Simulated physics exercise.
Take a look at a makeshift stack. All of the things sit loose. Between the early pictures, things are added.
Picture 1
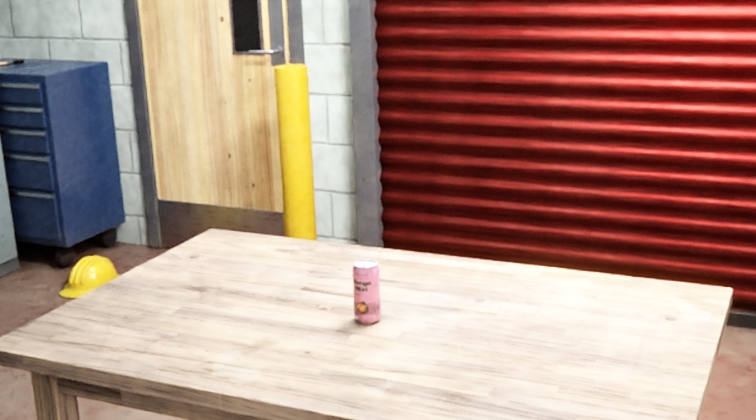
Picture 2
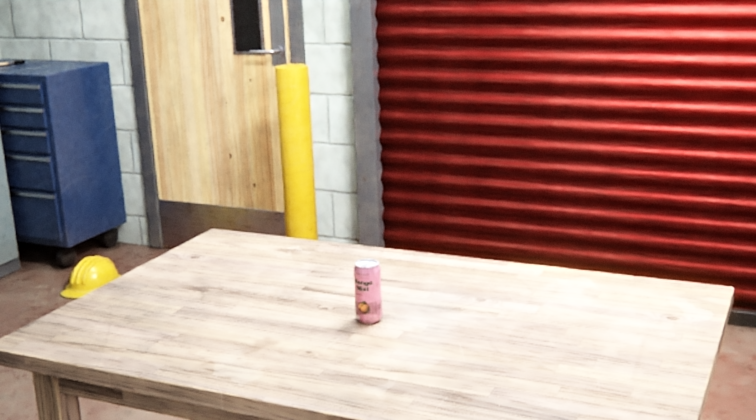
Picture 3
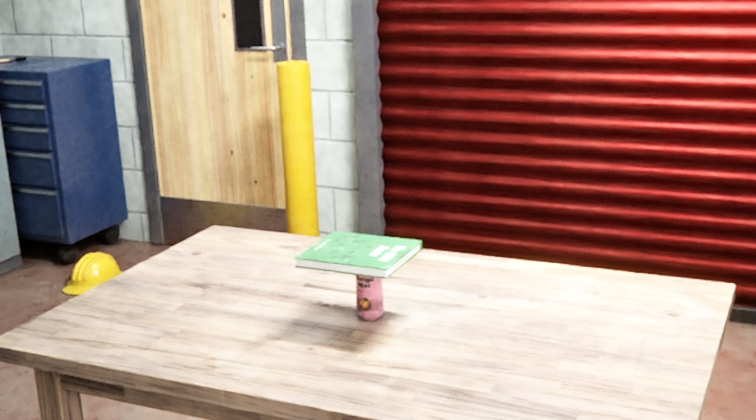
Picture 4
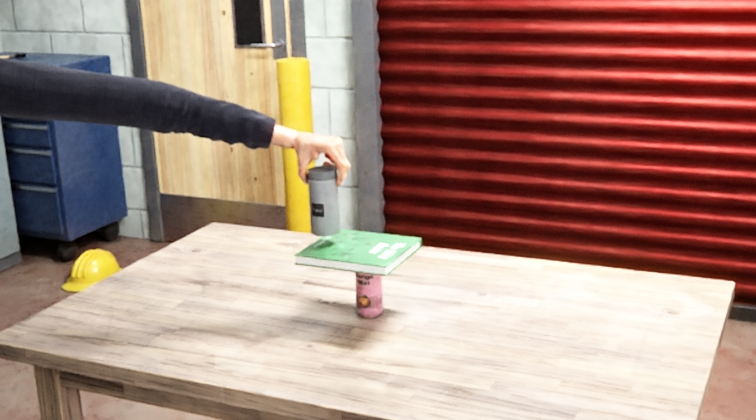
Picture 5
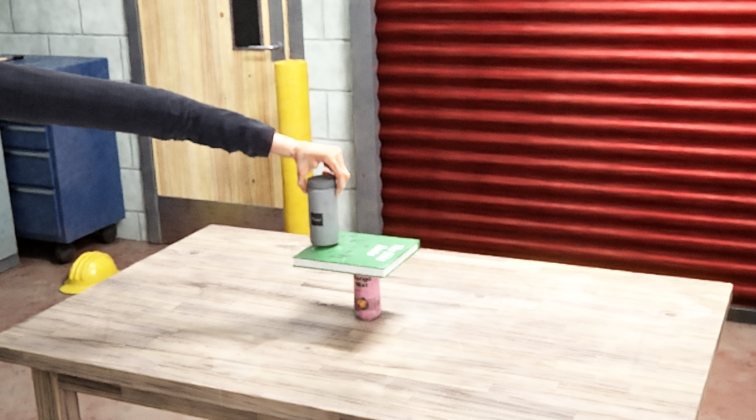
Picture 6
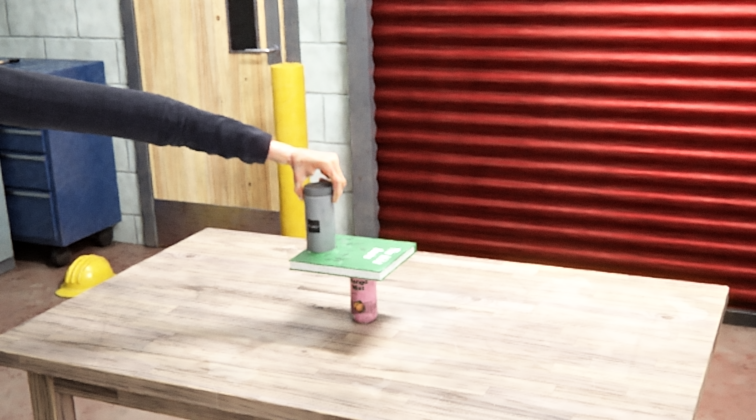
A green book appears flat on top of a small pink can, then a dark-sleeved arm reaches in from the left and lowers a grey jar onto the book's left side, keeping hold of it. The can stands mid-table on pale wood, before a red shutter, yellow post, blue cabinet and yellow hard hat. The workshop is seen from slightly above, the view shifting very slightly.
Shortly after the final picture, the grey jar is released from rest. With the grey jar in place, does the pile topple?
Yes, it topples.
Then, 0.40 s after the last picture, grey jar now fallen; green book tipped 65° from how it was.
Then, 0.50 s after the last picture, green book now fallen.
Then, 0.80 s after the last picture, things are still on the move.
By the end, fallen, green book and grey jar; pink can in place. The stack gives way.
